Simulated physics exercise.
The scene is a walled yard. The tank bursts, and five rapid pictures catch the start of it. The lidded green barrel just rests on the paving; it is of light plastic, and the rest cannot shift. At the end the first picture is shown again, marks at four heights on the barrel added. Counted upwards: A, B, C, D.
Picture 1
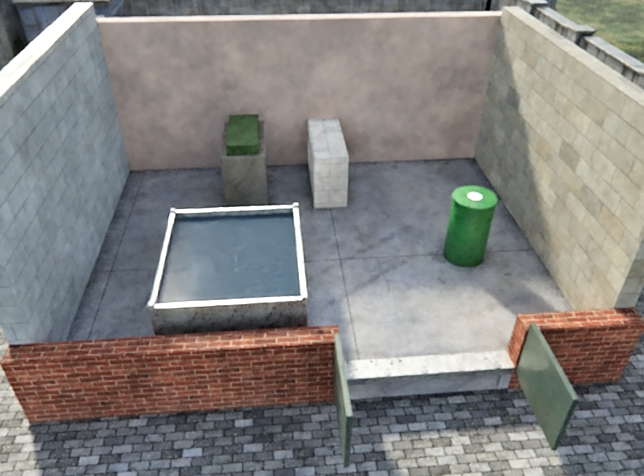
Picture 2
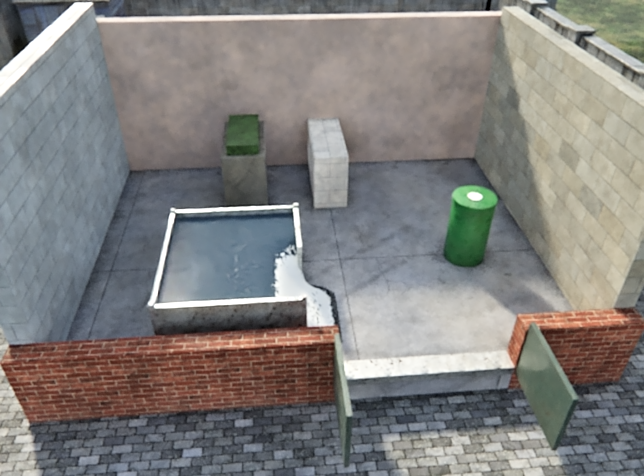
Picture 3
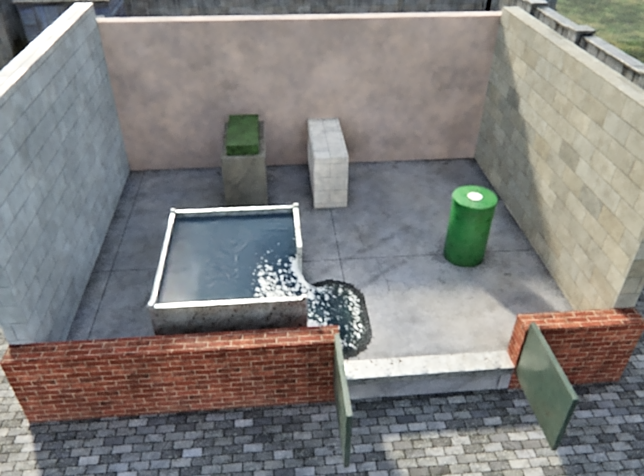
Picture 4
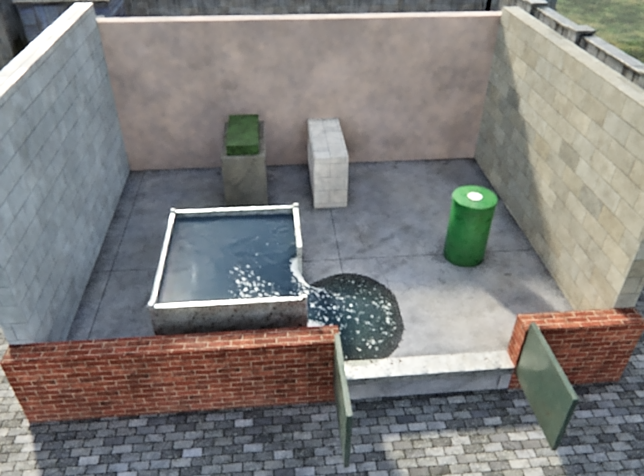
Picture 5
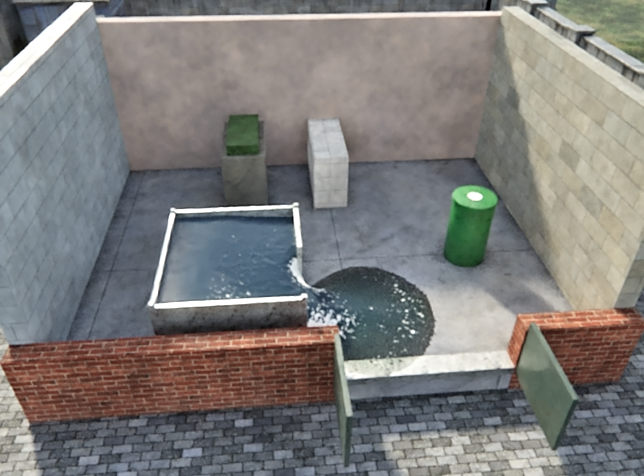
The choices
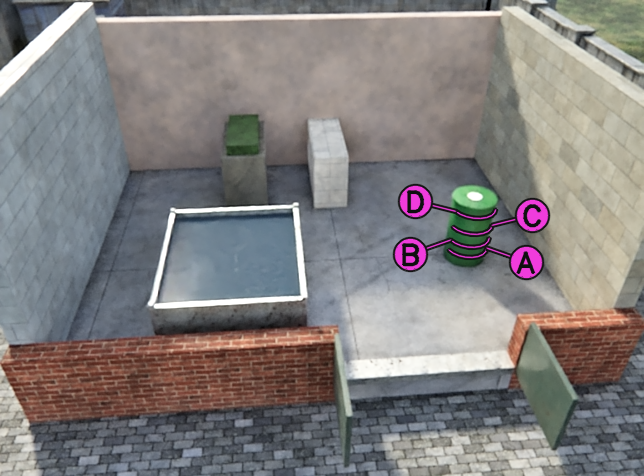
Water burst through the right side of a full, square tank in a walled yard and poured onto the floor, spreading into a widening dark puddle while the green barrel and open gate stayed still.
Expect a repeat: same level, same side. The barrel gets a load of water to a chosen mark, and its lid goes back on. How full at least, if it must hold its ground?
A will do.
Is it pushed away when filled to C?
No.
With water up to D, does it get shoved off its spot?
No, not at all.
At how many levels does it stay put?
All of the four.
On the marked copy, A at (472, 257); B at (474, 247); C at (477, 234); D at (480, 218); from the bottom up A, B, C, D.
With A, it does not move.
With B, it does not move.
With C, it does not move.
With D, it does not move.
